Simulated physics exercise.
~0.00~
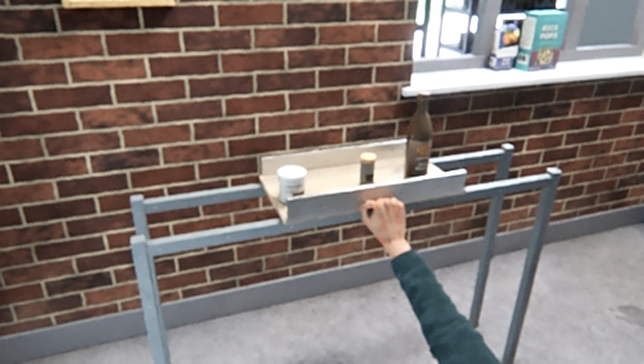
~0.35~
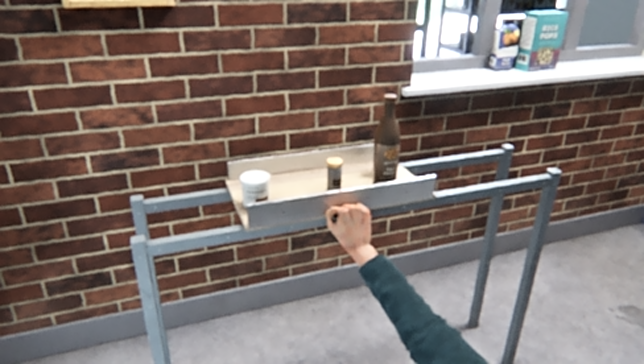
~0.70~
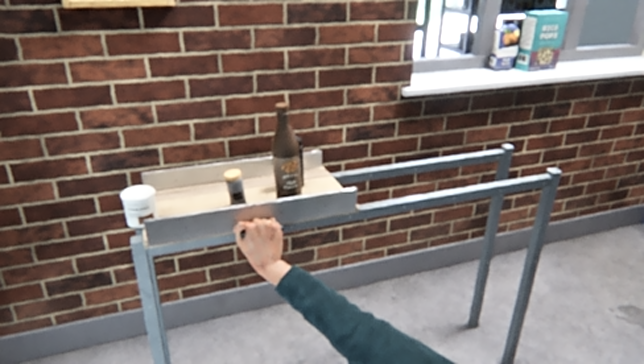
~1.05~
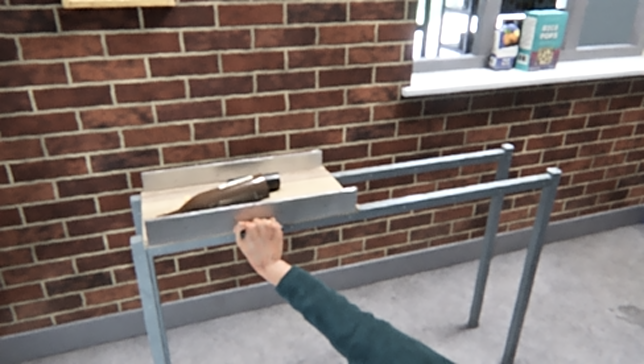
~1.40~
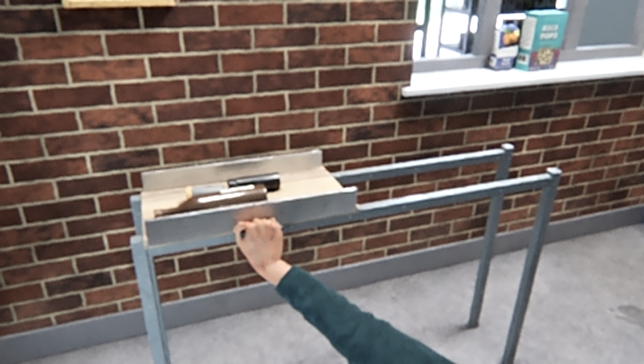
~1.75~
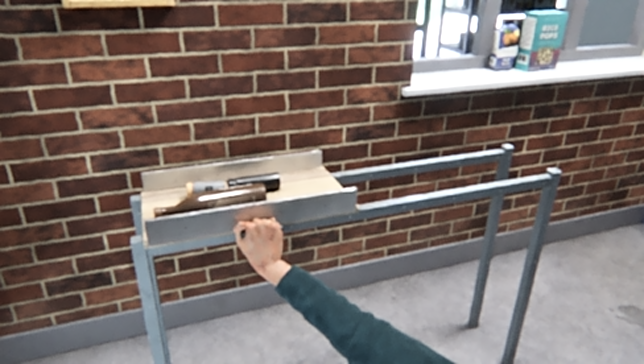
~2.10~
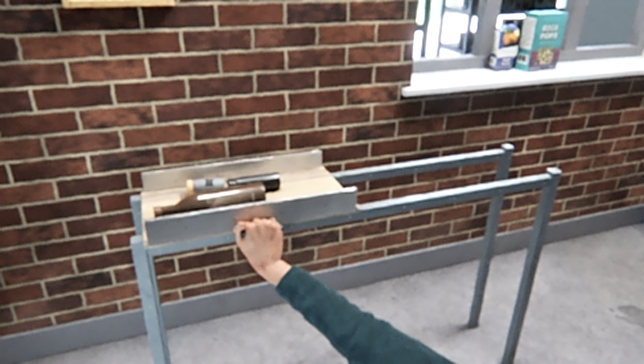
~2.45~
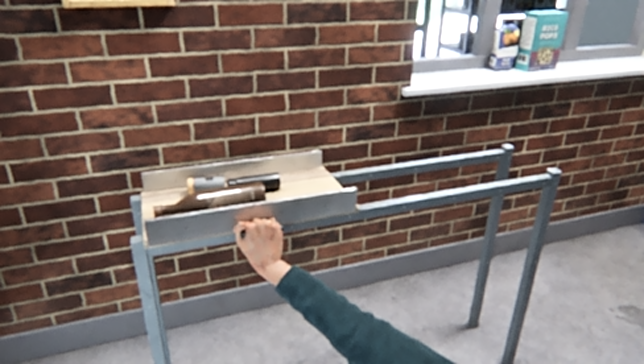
The clip shows a hand sliding a tray holding a white tin, a brown bottle and small shakers leftward along rails before a brick wall; the tin goes off the left end, and the bottle and shakers topple, ending on their sides in the stopped tray.
